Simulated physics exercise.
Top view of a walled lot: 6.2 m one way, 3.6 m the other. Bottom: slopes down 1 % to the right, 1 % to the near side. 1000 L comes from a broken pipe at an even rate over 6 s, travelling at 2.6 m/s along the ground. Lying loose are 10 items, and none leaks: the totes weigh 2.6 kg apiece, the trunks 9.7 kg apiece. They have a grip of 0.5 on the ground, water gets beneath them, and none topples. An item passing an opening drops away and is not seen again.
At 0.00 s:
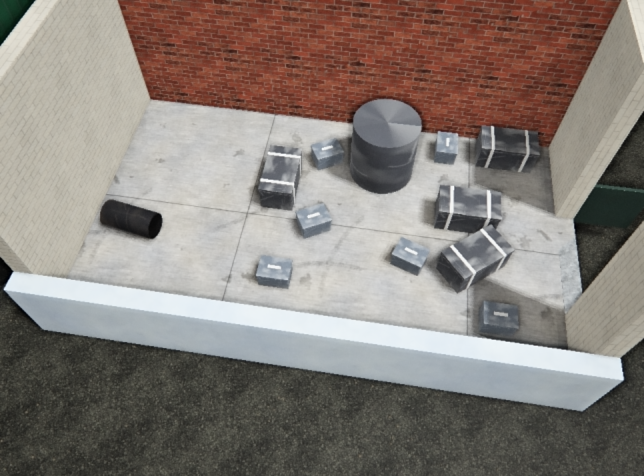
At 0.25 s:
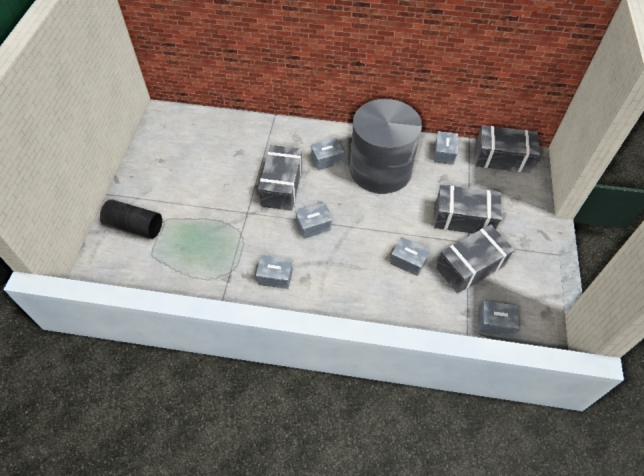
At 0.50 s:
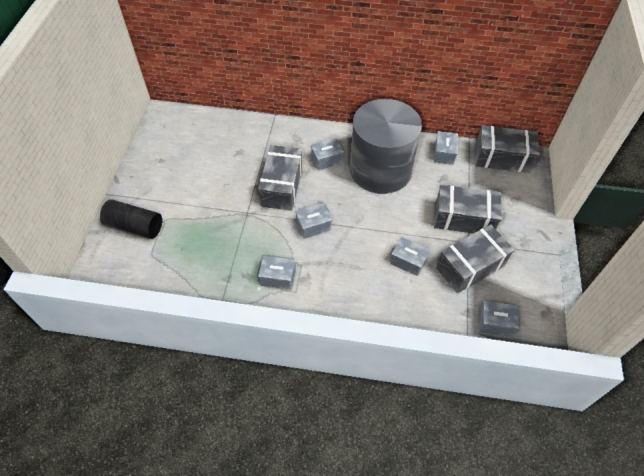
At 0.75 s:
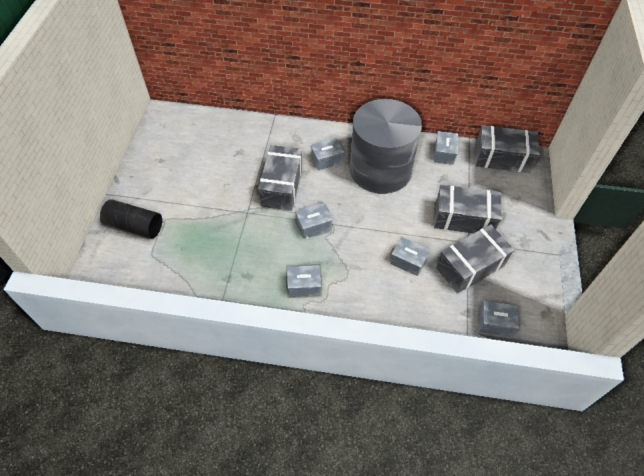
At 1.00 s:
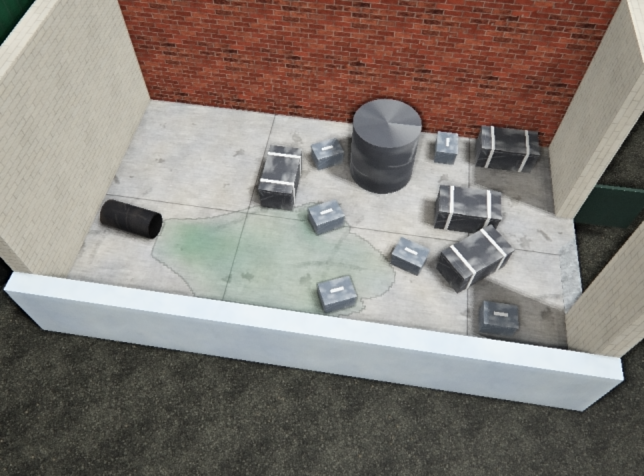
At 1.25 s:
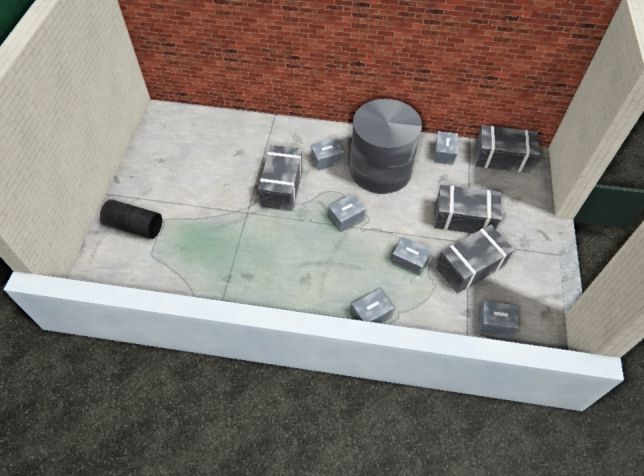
In a walled lot backed by red brick, small grey boxes and larger strapped trunks sit around a dark round tank. Greenish water spreads rightward from a black pipe at the left, and the front box slides right along the low white wall, followed by a second box shifting right more slowly.
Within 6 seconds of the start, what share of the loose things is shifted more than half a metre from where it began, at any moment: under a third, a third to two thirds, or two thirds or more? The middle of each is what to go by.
Middle third.
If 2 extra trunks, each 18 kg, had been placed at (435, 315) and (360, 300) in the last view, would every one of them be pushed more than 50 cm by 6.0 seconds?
First one goes beyond it, second one goes beyond it.
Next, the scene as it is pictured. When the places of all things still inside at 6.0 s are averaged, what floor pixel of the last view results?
Near (436, 190).
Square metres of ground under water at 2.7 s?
Roughly 10.5 m2.
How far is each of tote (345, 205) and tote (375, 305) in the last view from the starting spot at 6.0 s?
Taking them in the order asked, 250 cm and then 300 cm.
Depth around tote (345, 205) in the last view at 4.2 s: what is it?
About 2 cm.
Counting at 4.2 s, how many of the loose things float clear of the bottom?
The count is 2.
After 1.8 s 2 of 10 are over 50 cm from their spots; 1 afloat.
After 2.7 s 4 of 10 are over 50 cm from their spots; 3 afloat.
After 4.2 s 6 of 10 are over 50 cm from their spots; 2 afloat.
After 6.0 s 6 of 10 are over 50 cm from their spots, and 6 have been at some point; 2 afloat.
